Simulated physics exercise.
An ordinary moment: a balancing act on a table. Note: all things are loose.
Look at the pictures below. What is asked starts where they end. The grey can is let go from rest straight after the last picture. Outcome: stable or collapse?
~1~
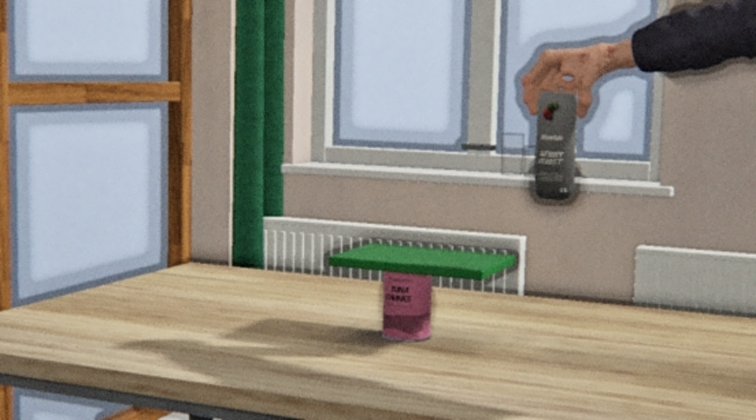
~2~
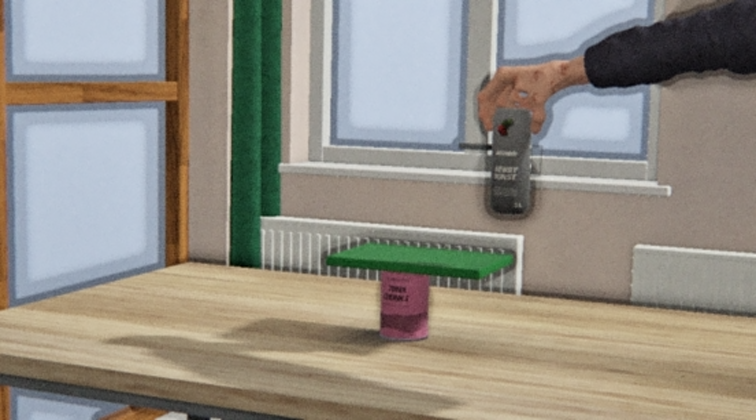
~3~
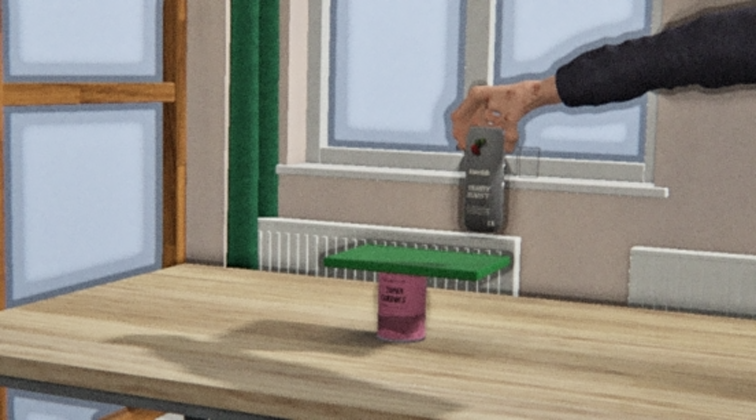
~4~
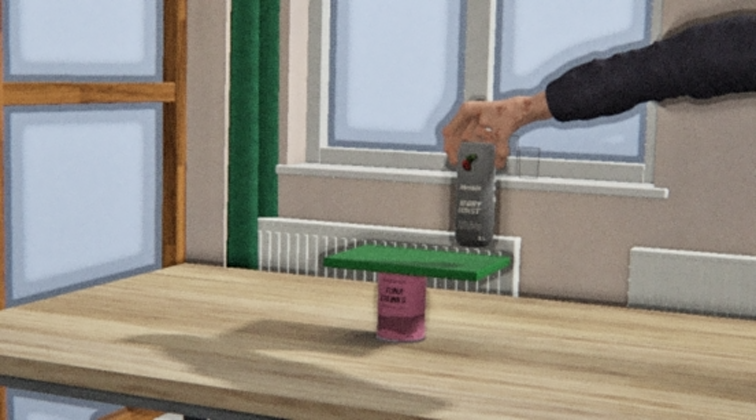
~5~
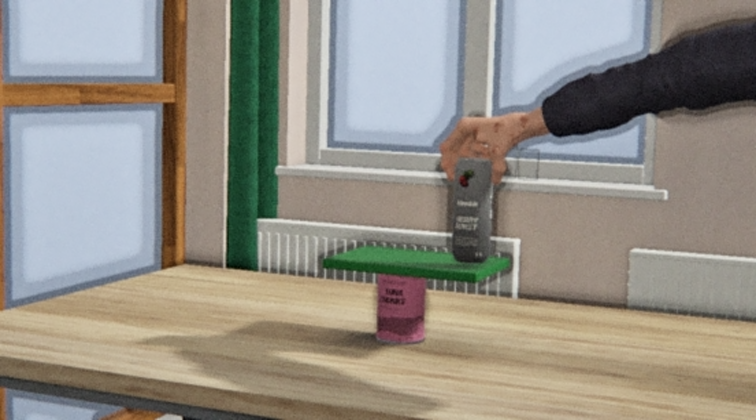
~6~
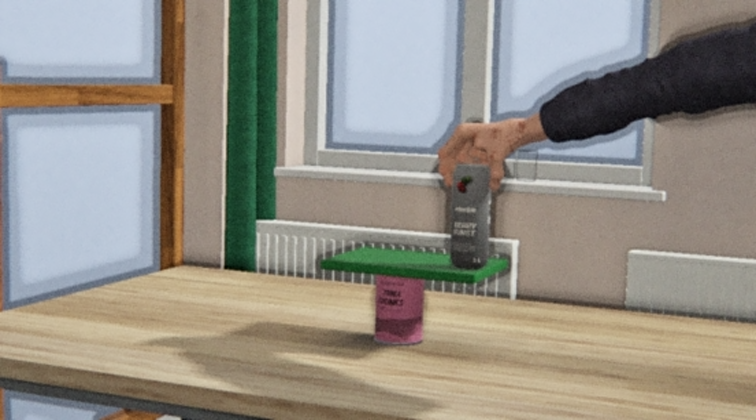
Collapse.
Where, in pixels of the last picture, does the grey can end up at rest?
End position: Approximately (544, 350).
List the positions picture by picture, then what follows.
The first picture shows coming down; grey can (556, 146); green lid (423, 260).
The second picture shows coming down; grey can (511, 161); green lid (421, 260).
The third picture shows coming down; grey can (484, 180); green lid (418, 261).
The fourth picture shows coming down; grey can (475, 195); green lid (418, 262).
The fifth picture shows coming down; grey can (472, 211); green lid (417, 263).
The sixth picture shows set down, still held; grey can (470, 217); green lid (416, 264).
Then, 0.30 s on from there, grey can now fallen; green lid turned 66° from how it was put.
Then, 0.40 s on from there, green lid on its side.
Then, 0.80 s on from there, green lid now fallen.
In the end, fallen, green lid and grey can; pink tin unmoved. At the end, from the last picture's camera, grey can near (544, 350). The stack comes apart.
